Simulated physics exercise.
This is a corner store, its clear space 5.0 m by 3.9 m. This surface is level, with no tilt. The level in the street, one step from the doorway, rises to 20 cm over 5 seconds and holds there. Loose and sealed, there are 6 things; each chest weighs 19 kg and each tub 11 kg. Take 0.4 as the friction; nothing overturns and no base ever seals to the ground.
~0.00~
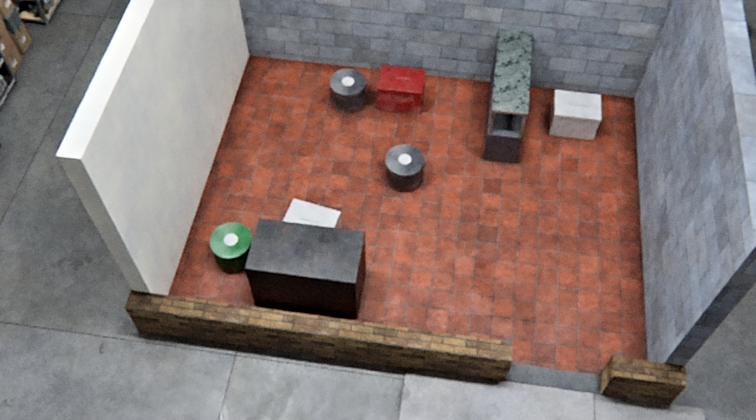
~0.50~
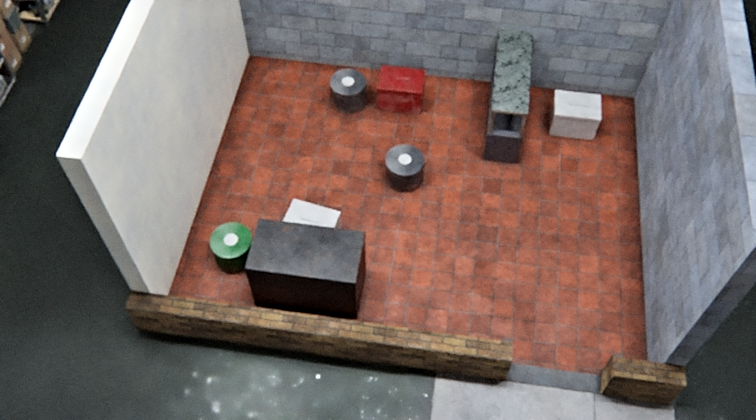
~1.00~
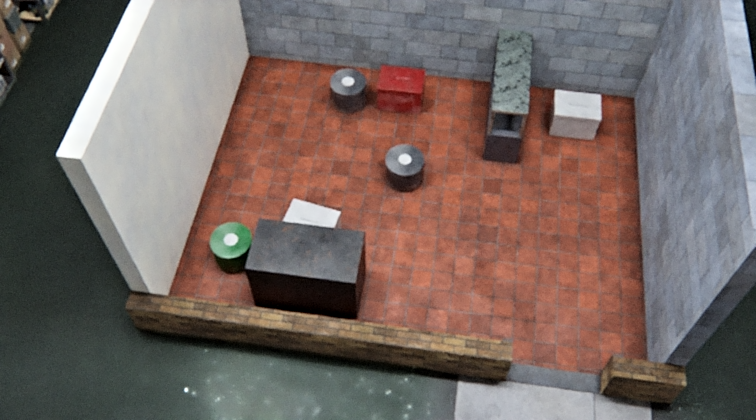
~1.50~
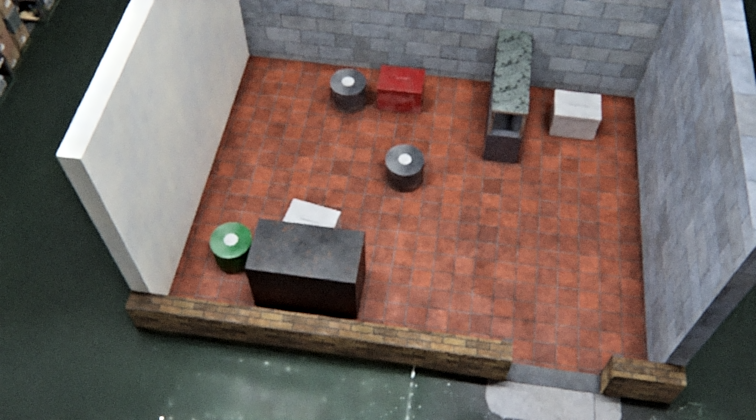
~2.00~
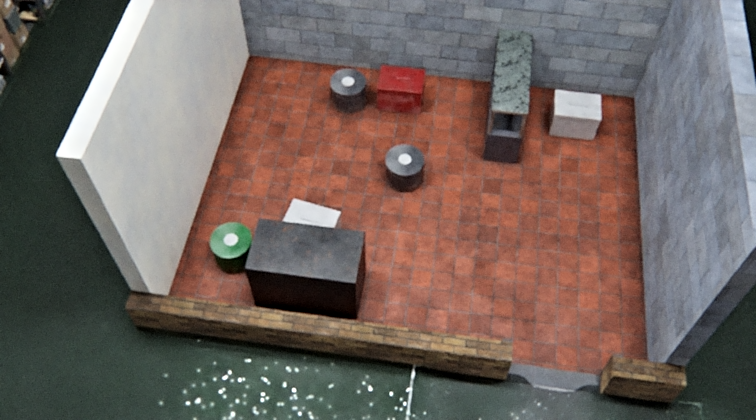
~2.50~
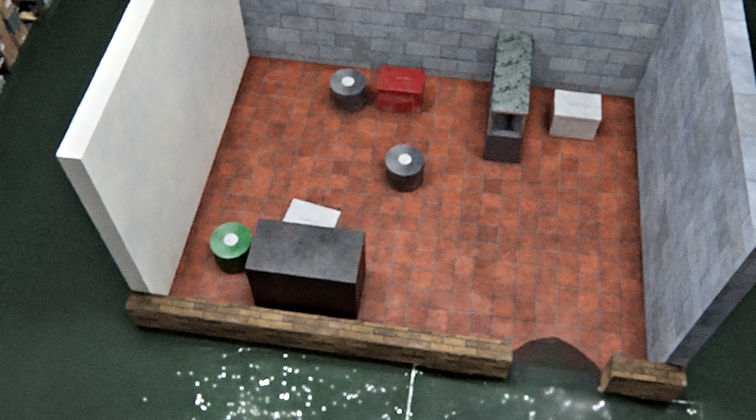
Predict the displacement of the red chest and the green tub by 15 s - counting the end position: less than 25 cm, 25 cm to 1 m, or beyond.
As for the red chest, it remains in place; as for the green tub, it remains in place.
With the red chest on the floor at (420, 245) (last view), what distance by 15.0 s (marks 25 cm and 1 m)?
In that run it hardly drifts.
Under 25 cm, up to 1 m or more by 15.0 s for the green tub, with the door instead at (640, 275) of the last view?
Green tub: Drifts slightly.
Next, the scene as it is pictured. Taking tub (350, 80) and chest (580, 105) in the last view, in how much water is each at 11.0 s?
Some 3 cm at the first, some 13 cm at the second.
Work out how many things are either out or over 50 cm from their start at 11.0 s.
The number comes to 0.
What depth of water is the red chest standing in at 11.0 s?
Around 5 cm.
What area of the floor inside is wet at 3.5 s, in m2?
Somewhere around 1.5 m2, roughly.
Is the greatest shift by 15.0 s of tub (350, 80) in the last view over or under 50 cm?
It is within.
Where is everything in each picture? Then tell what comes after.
The red chest at (401, 79), on the bottom; the green tub at (231, 240), on the bottom; water covers 0.0 m2; 0 of 6 have shifted, in the first picture.
The red chest at (401, 79), on the bottom; the green tub at (231, 240), on the bottom; water covers 0.0 m2; 0 of 6 have shifted, in the second picture.
The red chest at (401, 79), on the bottom; the green tub at (231, 240), on the bottom; water covers 0.0 m2; 0 of 6 have shifted, in the third picture.
The red chest at (401, 79) rests on the ground; the green tub at (231, 240), on the bottom; 0.0 m2 under water; 0 of 6 have shifted, in the fourth picture.
The red chest at (401, 79) rests on the ground; the green tub at (231, 240) rests on the ground; 0.0 m2 under water; 0 of 6 have shifted, in the fifth picture.
The red chest at (401, 79), on the bottom; the green tub at (231, 240), on the bottom; water covers 0.2 m2; 0 of 6 have shifted, in the sixth picture.
After 3.5 s the red chest is near (401, 79), 0.0 m from its start, aground; the green tub is near (231, 240), 0.0 m from its start, aground; 0 afloat.
After 6.8 s the red chest is near (401, 79), 0.0 m from its start, aground; the green tub is near (231, 240), 0.0 m from its start, aground; 0 afloat.
After 11.0 s the red chest is near (401, 79), 0.0 m from its start, aground; the green tub is near (231, 240), 0.0 m from its start, aground; 1 afloat.
After 15.0 s the red chest is near (401, 79), 0.0 m from its start, aground; the green tub is near (231, 240), 0.0 m from its start, aground; 1 afloat.
